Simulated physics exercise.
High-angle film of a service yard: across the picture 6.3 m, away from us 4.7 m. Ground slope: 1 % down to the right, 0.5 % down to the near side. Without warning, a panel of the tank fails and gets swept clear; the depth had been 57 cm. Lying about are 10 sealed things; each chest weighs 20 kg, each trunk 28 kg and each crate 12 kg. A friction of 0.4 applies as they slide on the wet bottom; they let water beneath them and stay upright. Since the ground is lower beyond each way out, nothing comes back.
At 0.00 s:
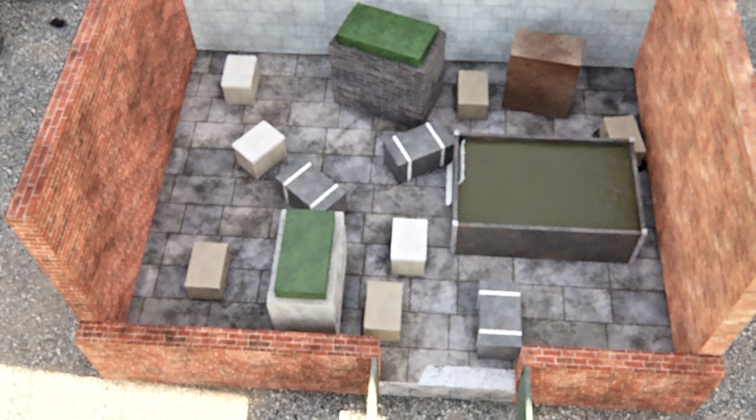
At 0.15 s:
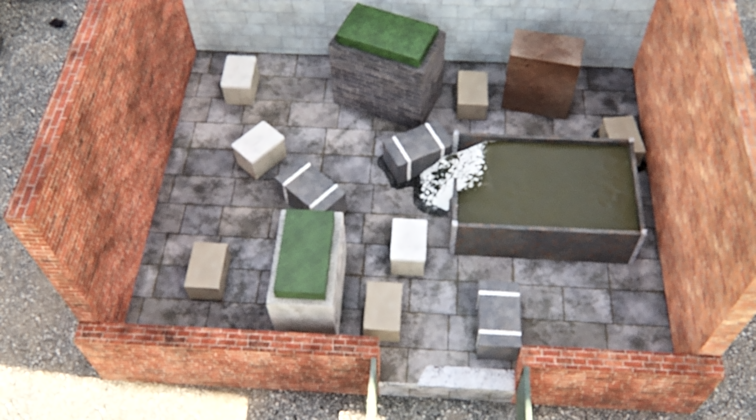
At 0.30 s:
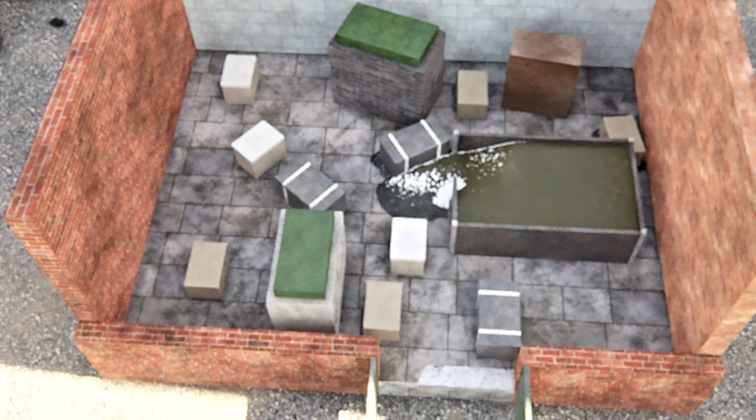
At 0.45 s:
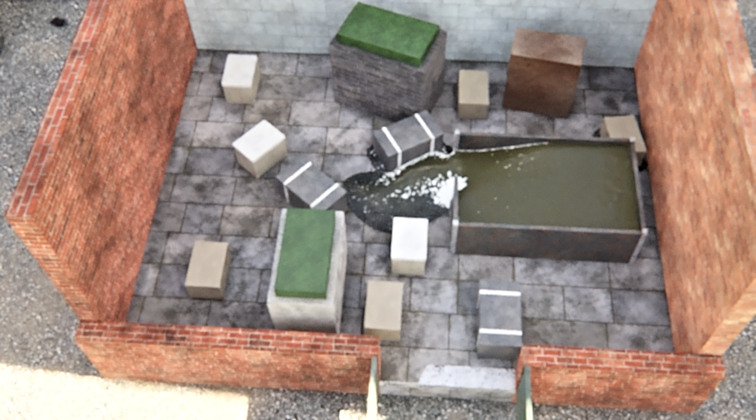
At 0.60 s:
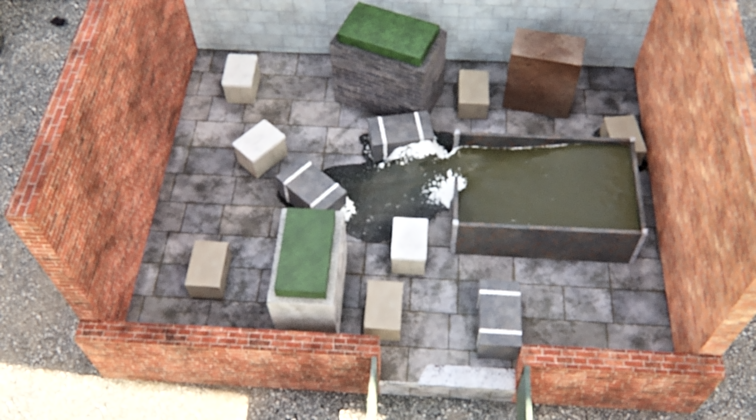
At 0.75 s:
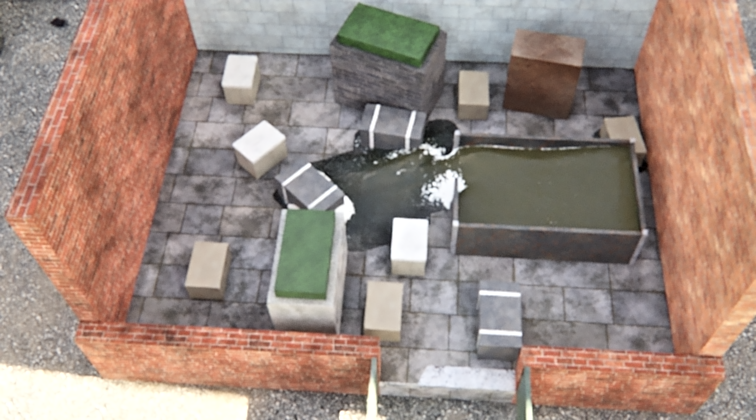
Murky water bursting from the left end of a tank, spreading across a walled paved yard and nudging a strapped grey trunk.
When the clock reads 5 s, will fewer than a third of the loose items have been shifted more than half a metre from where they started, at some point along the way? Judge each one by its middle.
No, one to two thirds.
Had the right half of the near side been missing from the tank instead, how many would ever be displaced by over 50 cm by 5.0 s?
Count: 4.
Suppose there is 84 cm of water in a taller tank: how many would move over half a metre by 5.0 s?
In that case 5 of them.
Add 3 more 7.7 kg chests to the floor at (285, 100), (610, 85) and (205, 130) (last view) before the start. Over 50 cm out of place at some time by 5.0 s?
First exceeds it, second falls shy, third falls shy.
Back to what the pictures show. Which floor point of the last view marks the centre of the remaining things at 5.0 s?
Centred roughly on (351, 195).
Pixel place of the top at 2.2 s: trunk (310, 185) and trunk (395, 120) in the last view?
About (174, 224) for the first and (278, 86) for the second.
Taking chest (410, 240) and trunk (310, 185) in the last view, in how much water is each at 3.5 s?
First about 1 cm, second about 11 cm.
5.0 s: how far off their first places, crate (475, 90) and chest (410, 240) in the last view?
Respectively, 0 centimetres and 0 centimetres.
After 1.1 s 1 of 10 are over 50 cm from their spots; 0 afloat.
After 2.2 s 3 of 10 are over 50 cm from their spots; 0 afloat.
After 3.5 s 5 of 10 are over 50 cm from their spots; 5 afloat.
After 5.0 s 5 of 10 are over 50 cm from their spots, and 5 have been at some point; 5 afloat.
